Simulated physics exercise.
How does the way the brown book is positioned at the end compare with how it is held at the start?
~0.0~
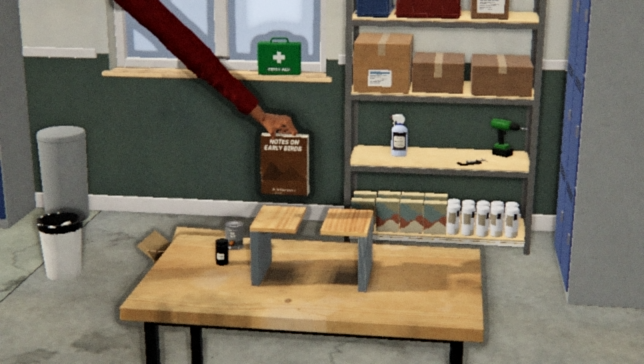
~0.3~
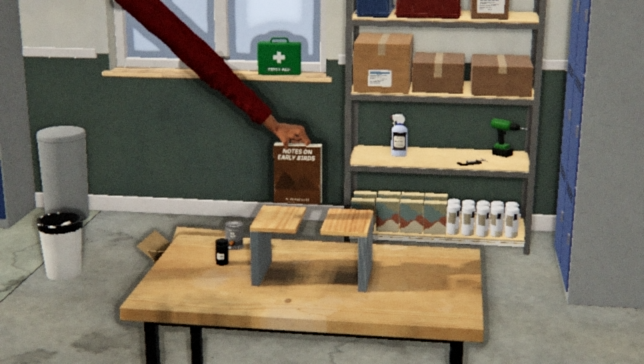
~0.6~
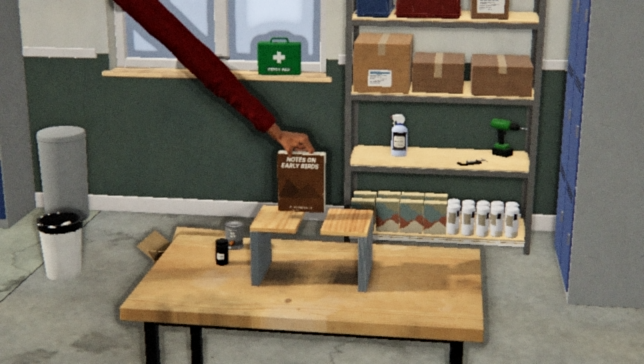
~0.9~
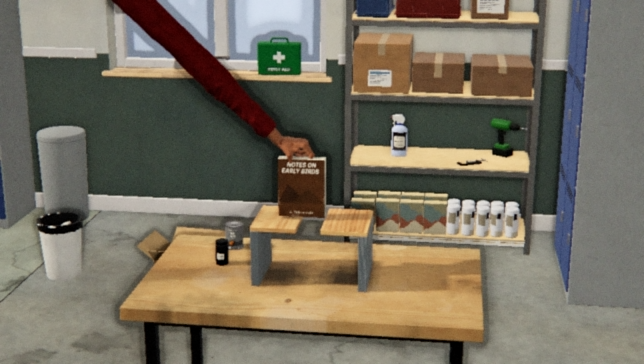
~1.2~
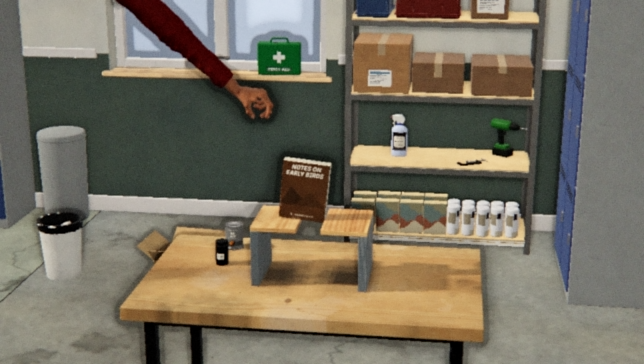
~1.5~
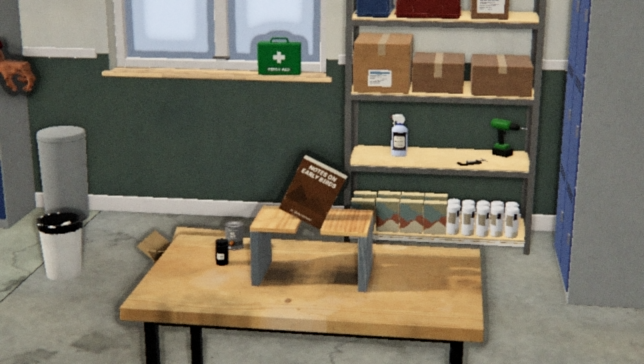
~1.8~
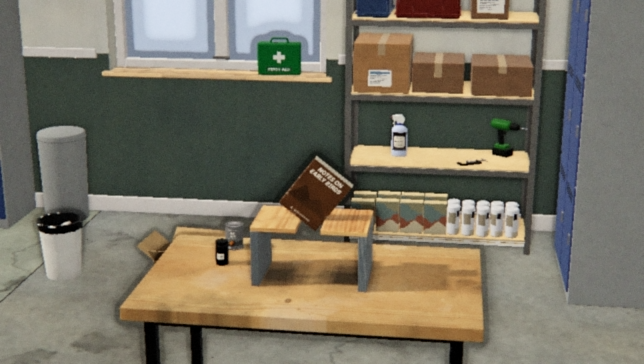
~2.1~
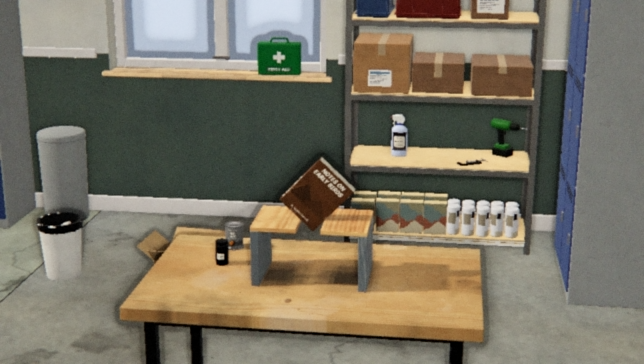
At the start the hand holds the brown book upright, but by the end it is leaning over to the right on top of the stand.
At first, an arm in a dark red sleeve holds a brown book upright above a table, just behind and over a small stand with two wooden ledges and a gap between them. The hand moves the book a little to the right and lowers it to the gap. It then lets go and draws back to the left, out of view. The book tips to the right, leaning further and further. It ends up caught on top of the stand, tilted steeply over the gap, while the black shaker and grey tin stay where they were.
